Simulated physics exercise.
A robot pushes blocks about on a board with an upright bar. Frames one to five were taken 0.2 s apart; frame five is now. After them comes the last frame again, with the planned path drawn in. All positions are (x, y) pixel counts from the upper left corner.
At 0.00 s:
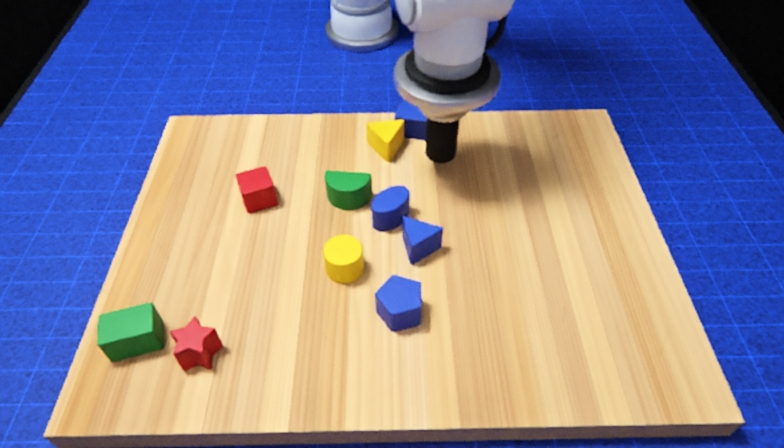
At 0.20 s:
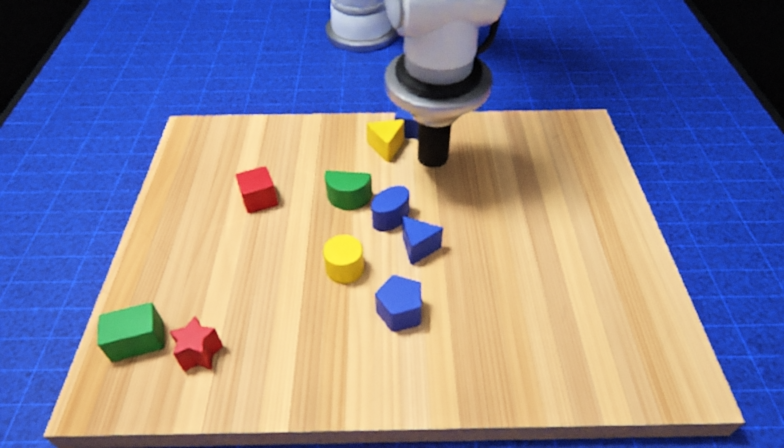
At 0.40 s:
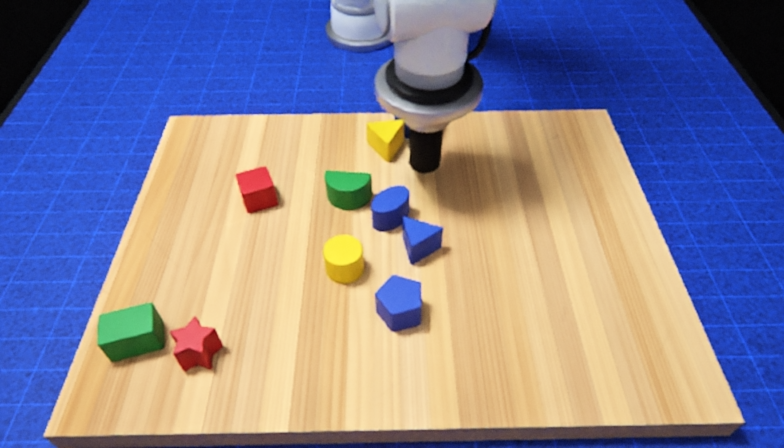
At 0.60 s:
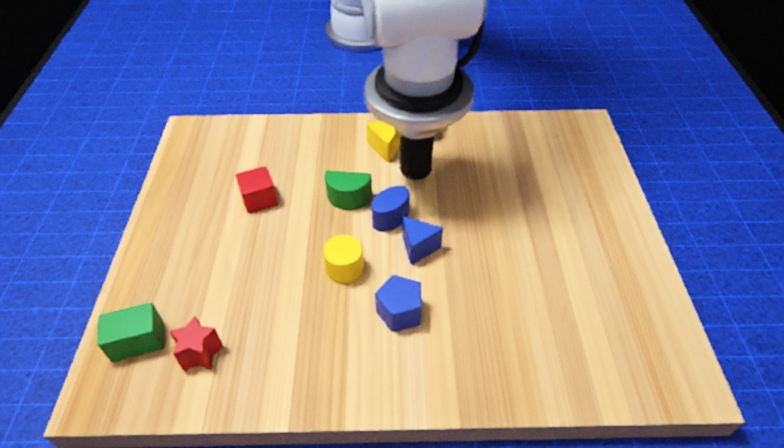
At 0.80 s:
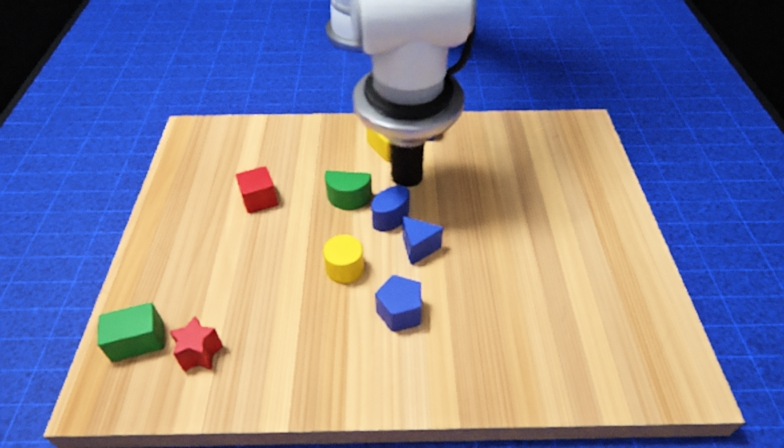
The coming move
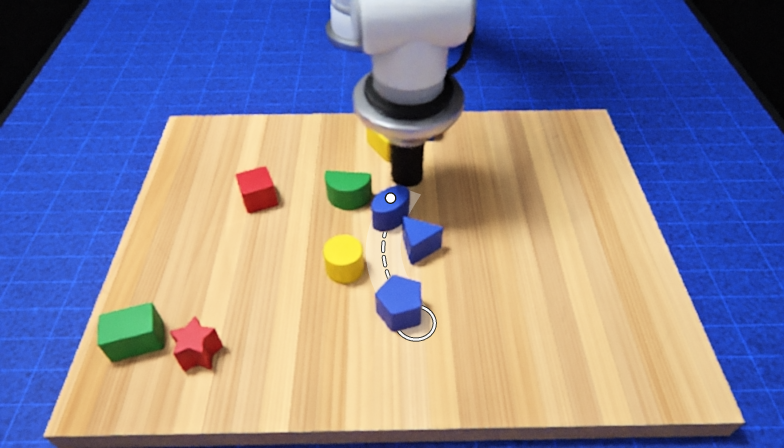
A robot arm moving its black upright bar slowly down and left over a wooden board, the coloured blocks staying still.
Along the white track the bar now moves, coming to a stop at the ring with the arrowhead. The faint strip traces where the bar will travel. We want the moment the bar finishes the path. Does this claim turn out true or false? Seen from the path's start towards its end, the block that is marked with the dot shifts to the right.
True.
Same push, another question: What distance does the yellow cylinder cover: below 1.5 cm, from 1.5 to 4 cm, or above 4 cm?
That one ends up 1.5 to 4 cm from where it is now.
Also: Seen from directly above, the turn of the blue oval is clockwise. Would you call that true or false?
Answer: True.
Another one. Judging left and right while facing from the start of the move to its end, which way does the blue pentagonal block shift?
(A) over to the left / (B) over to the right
A: Over to the left.
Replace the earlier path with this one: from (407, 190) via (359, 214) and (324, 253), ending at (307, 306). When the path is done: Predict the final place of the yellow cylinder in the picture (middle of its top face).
The middle of the upper face of the yellow cylinder will lie at about (346, 275) in the picture.
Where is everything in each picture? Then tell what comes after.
The first frame shows tip of the bar (441, 153), middles of tops, yellow cylinder (343, 249), green D-shaped block (347, 179), blue oval (391, 198), blue pentagonal block (400, 293), blue triangular piece (419, 229).
The second frame shows bar (433, 158), nothing pushed.
The third frame shows bar (425, 163), nothing pushed.
The fourth frame shows bar (416, 169), nothing pushed.
The fifth frame shows bar (407, 177), yellow cylinder (343, 249), green D-shaped block (347, 179), blue oval (391, 198), blue pentagonal block (400, 293), blue triangular piece (419, 229).
The line goes from (407, 190) by way of (386, 228) and (388, 274) to (415, 322); the dot is on the blue oval.
The first path, step by step. One third of the way, bar (386, 215); yellow cylinder (333, 257); blue oval (364, 233), turned 20° clockwise.
Two thirds of the way, bar (388, 262); yellow cylinder (317, 265); blue oval (352, 255), turned 120° clockwise.
At the end, bar (416, 311); yellow cylinder (317, 265); green D-shaped block unmoved; blue oval (352, 255), turned 120° clockwise; blue pentagonal block (418, 345), turned 25° clockwise; blue triangular piece unmoved.
